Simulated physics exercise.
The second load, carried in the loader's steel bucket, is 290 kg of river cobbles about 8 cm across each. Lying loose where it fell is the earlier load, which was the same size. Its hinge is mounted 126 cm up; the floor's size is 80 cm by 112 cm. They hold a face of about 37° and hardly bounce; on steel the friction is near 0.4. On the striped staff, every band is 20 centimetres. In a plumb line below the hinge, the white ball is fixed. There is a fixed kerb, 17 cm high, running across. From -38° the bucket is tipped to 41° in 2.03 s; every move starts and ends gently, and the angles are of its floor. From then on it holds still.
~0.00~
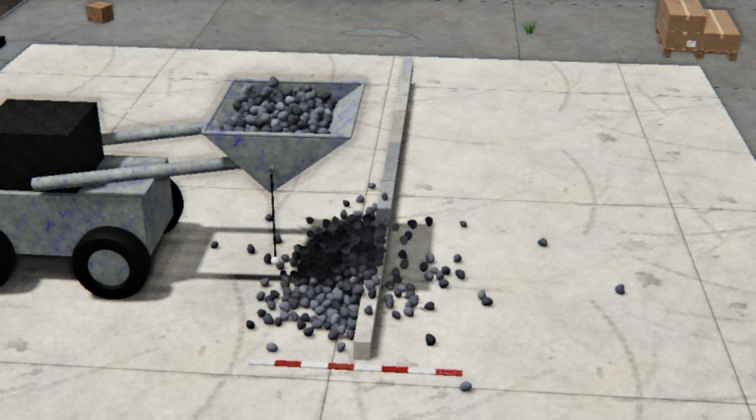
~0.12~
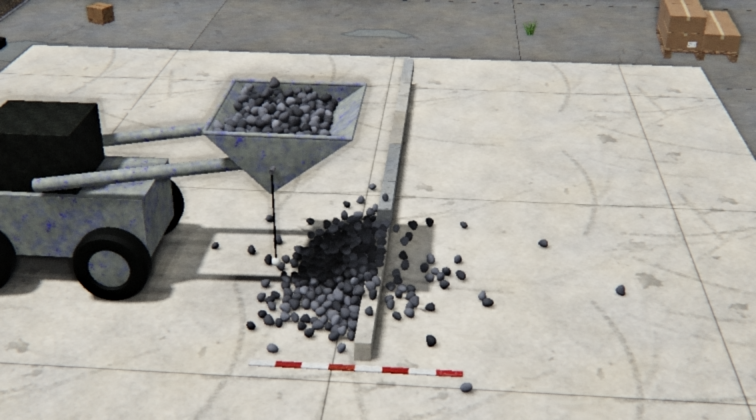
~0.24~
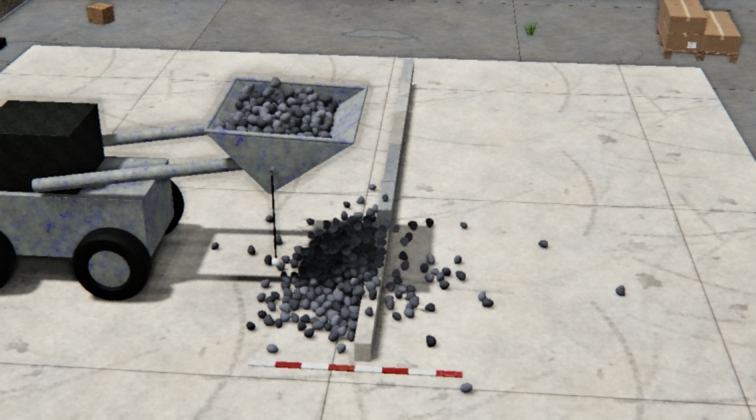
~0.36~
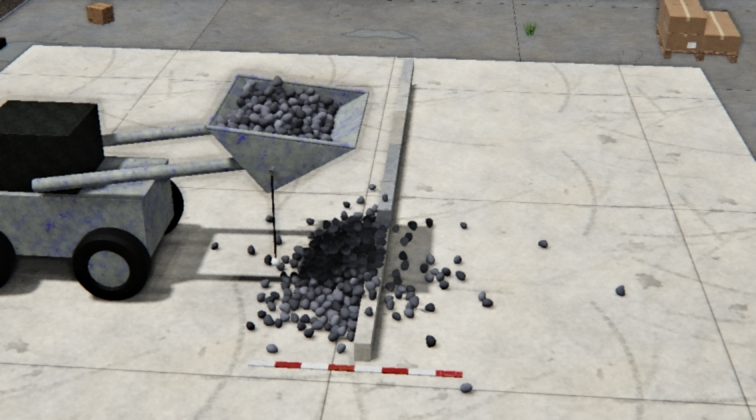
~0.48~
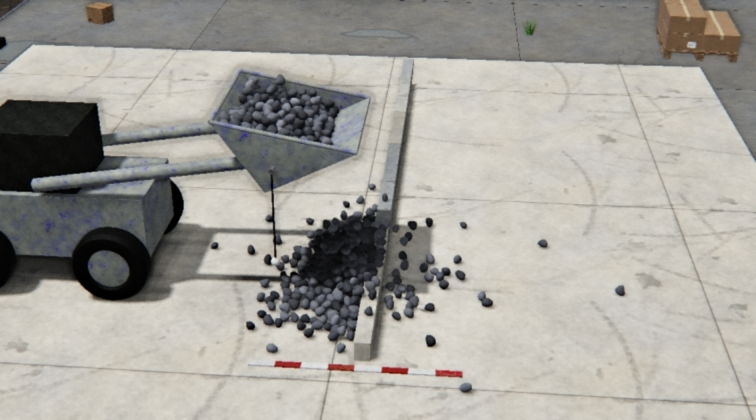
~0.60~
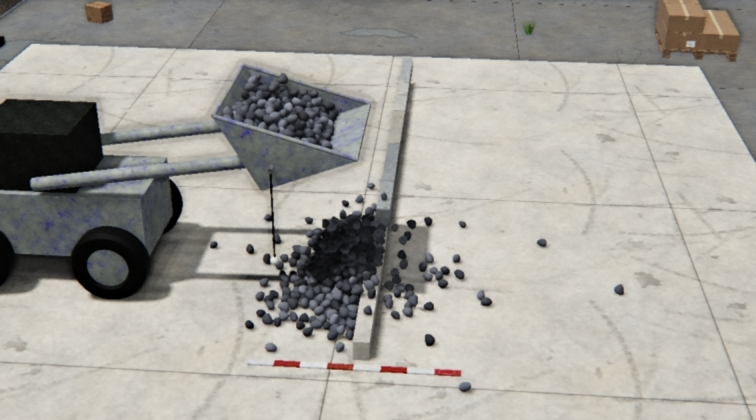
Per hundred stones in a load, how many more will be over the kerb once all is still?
75.
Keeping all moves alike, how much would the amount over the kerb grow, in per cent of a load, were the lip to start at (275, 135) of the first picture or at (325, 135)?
About 0 per cent for the first, 35 per cent for the second.
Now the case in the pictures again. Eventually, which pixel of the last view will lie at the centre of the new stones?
Middle: Approx. (406, 268) px.
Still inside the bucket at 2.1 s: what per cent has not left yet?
Reading: Near 10 % of the load.
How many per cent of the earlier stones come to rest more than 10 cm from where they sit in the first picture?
About 10 %.
After 1.5 s the floor is at 29°; in per cent of one load, 95 in the bucket, 95 on this side of the kerb, 9 over the kerb; the foremost stones are at (497, 281).
After 2.1 s the floor is at 41°; in per cent of one load, 12 in the bucket, 137 on this side of the kerb, 51 over the kerb; the foremost stones are at (498, 287).
After 2.5 s the floor is at 41°; in per cent of one load, 0 in the bucket, 123 on this side of the kerb, 77 over the kerb; the foremost stones are at (524, 282).
After 5.0 s the floor is at 41°; in per cent of one load, 0 in the bucket, 116 on this side of the kerb, 84 over the kerb; the foremost stones are at (559, 279). Net gain over the kerb, 75.
